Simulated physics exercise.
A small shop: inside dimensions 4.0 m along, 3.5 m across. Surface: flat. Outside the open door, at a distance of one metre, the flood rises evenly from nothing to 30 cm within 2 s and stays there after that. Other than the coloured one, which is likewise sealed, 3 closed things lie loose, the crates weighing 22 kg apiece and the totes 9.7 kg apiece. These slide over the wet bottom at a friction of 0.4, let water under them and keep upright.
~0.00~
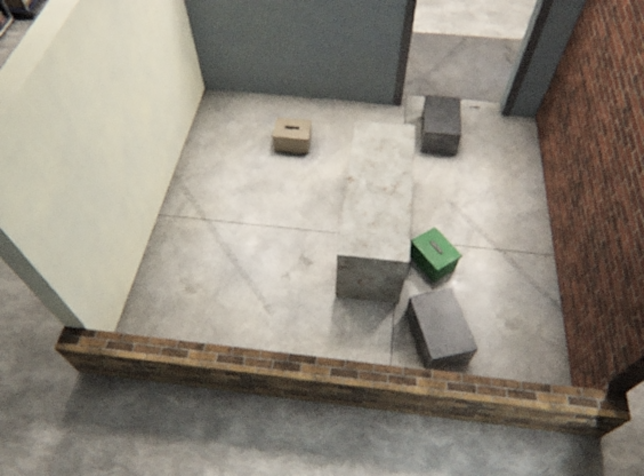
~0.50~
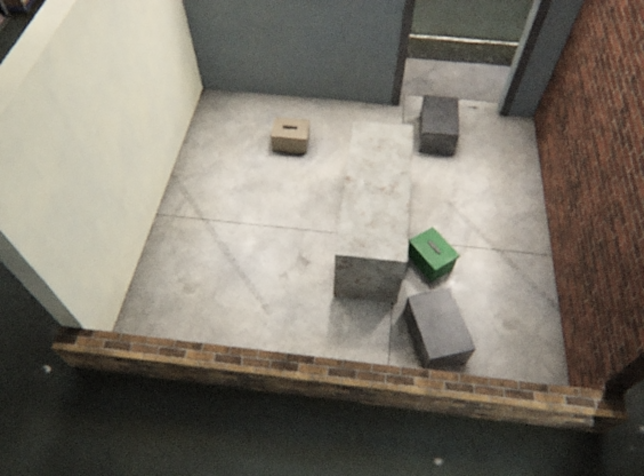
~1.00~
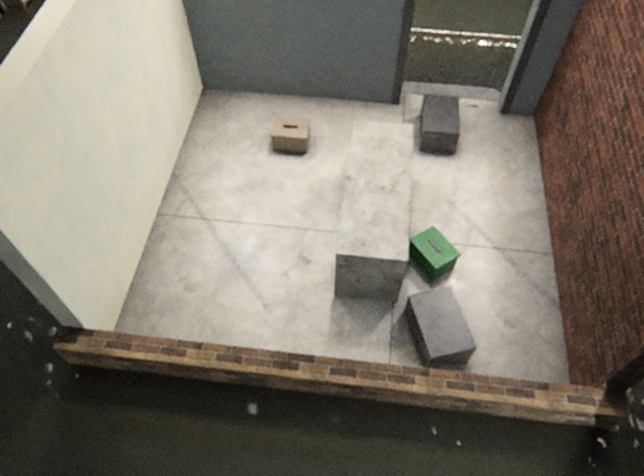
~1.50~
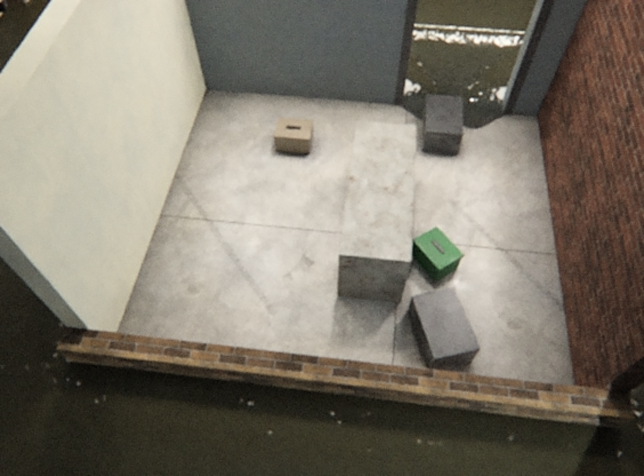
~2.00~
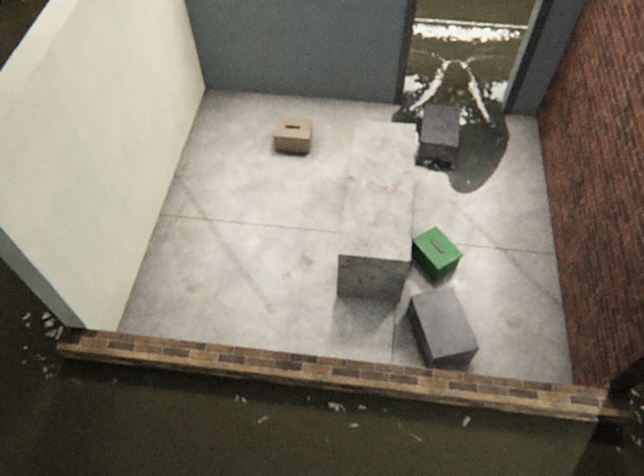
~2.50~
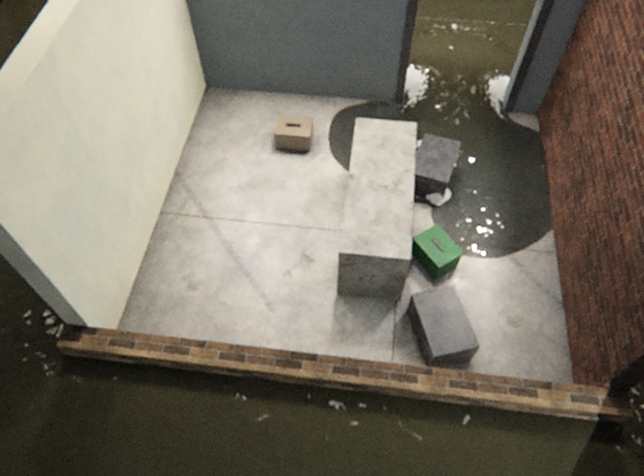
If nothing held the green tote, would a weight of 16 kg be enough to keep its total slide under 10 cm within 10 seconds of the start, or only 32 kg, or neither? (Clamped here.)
Neither is.
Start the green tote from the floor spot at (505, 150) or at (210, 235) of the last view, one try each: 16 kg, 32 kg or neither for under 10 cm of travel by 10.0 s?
Respectively, neither option succeeds and neither option succeeds.
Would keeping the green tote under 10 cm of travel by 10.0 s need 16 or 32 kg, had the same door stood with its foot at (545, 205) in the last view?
Result: Nothing offered works.
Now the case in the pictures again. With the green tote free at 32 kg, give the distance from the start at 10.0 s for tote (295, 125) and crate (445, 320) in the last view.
80 cm and 150 cm respectively.
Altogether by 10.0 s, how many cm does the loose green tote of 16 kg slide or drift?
About 400 cm.
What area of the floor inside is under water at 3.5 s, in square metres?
Near 7.5 m2 in all.
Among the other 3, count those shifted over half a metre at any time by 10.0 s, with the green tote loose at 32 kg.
All told, that gives 3.
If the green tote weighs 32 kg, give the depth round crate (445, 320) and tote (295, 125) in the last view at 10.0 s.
Roughly 11 and 20 cm.
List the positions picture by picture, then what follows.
In the first picture, the green tote at (436, 248), on the bottom; water covers 0.0 m2; 0 of 4 have shifted.
In the second picture, the green tote at (434, 248) rests on the ground; 0.0 m2 under water; 0 of 4 have shifted.
In the third picture, the green tote at (435, 246) rests on the ground; 0.0 m2 under water; 0 of 4 have shifted.
In the fourth picture, the green tote at (438, 247), on the bottom; water covers 0.2 m2; 0 of 4 have shifted.
In the fifth picture, the green tote at (437, 247) rests on the ground; water covers 0.9 m2; 1 of 4 have shifted.
In the sixth picture, the green tote at (438, 245) rests on the ground; water covers 3.3 m2; 1 of 4 have shifted.
After 3.5 s the green tote would be 34 cm from its start with 16 kg and 18 cm from its start with 32 kg; 5 cm of water round it then.
After 4.5 s the green tote would be 50 cm from its start with 16 kg and 25 cm from its start with 32 kg; 12 cm of water round it then.
After 7.0 s the green tote would be 136 cm from its start with 16 kg and 41 cm from its start with 32 kg; 18 cm of water round it then.
After 10.0 s the green tote would be 217 cm from its start with 16 kg and 183 cm from its start with 32 kg; 11 cm of water round it then.
